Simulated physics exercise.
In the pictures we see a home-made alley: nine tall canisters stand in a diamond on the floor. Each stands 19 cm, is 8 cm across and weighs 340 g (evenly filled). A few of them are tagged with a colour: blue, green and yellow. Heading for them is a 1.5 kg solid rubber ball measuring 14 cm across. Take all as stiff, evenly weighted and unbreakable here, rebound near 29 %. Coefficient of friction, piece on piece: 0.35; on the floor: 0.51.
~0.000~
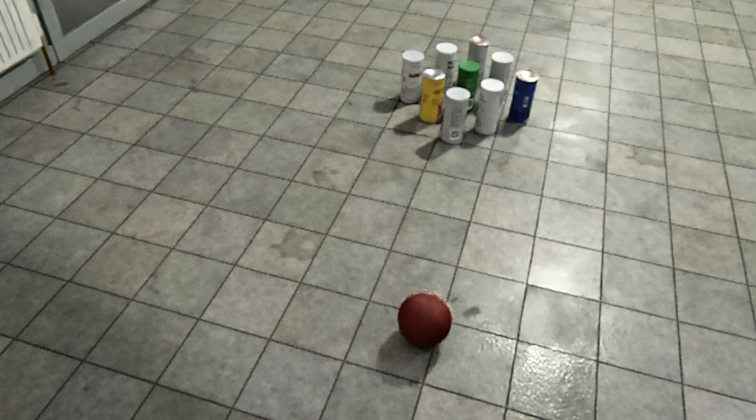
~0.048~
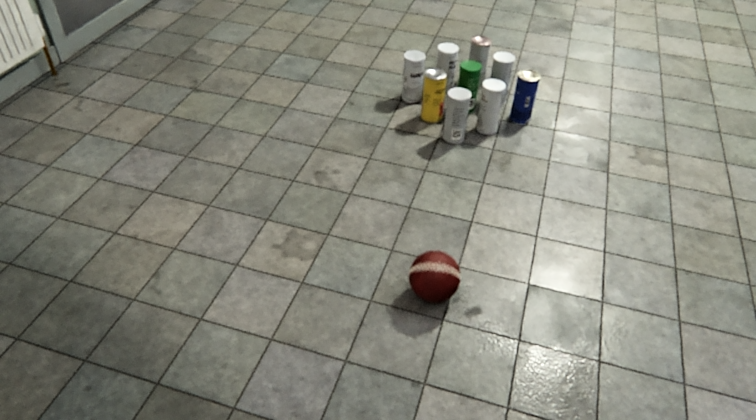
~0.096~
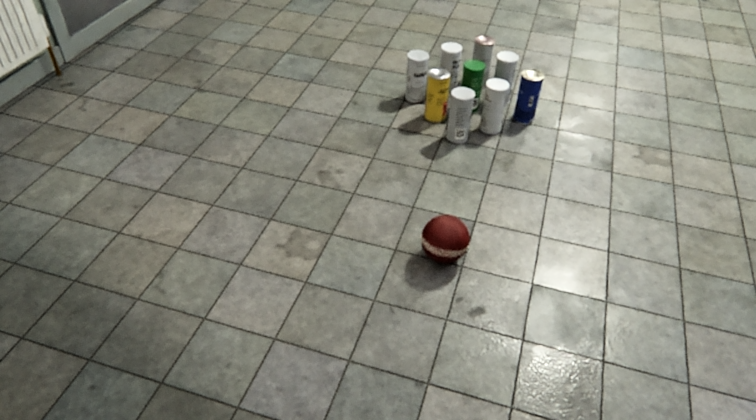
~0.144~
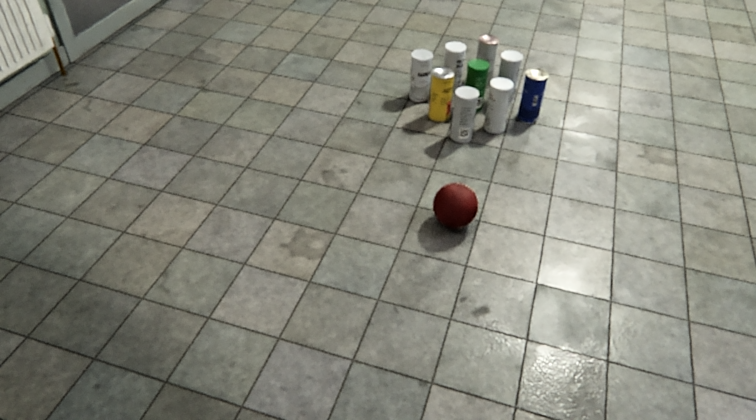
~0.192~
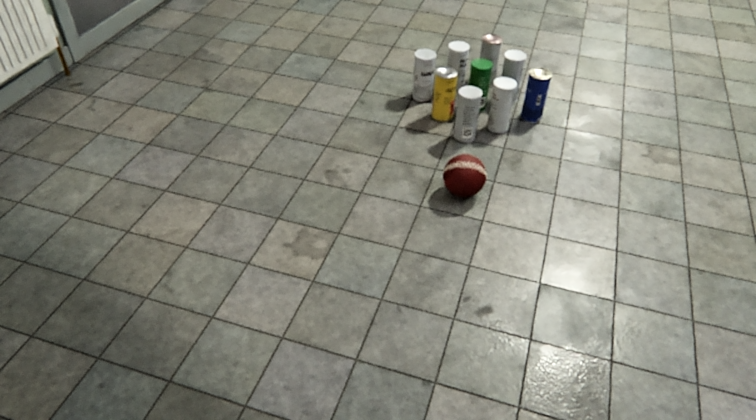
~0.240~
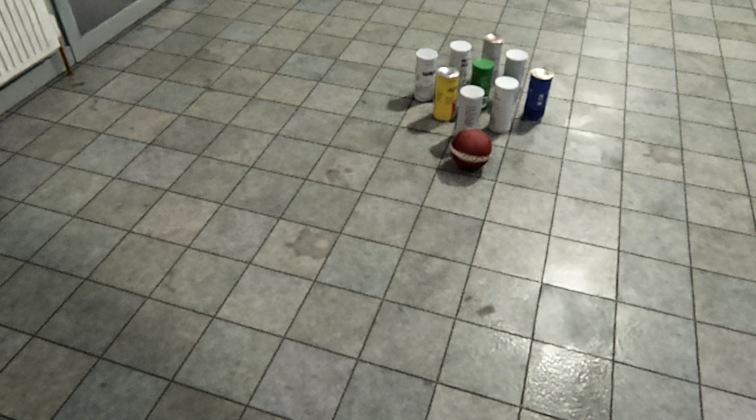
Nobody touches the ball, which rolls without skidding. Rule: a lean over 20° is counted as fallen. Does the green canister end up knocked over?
Yes.
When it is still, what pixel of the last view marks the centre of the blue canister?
In the final image its middle is around (571, 99).
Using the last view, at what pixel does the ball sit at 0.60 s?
I'd put it somewhere around (490, 69).
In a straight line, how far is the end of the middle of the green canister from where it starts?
About 65 cm.
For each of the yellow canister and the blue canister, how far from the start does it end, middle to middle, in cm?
Yellow ends up some 20 cm away; blue ends up some 20 cm away.
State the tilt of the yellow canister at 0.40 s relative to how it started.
Near 20 degrees from how it began.
After 0.40 s, ball still moving; 1 of the 9 canisters over; green canister 19° from how it stood; yellow canister 21° from how it stood.
After 0.60 s, ball still moving; 5 of the 9 canisters over; green canister 8° from how it stood; yellow canister 61° from how it stood.
After 1.10 s, ball still moving; 7 of the 9 canisters over; green canister lying flat; yellow canister lying flat.
In the end (3.3 s), ball rolling away; 7 of the 9 canisters over; green canister lying flat; yellow canister lying flat; blue canister lying flat. From the last view, middles, green canister near (411, 27), yellow canister near (406, 101).
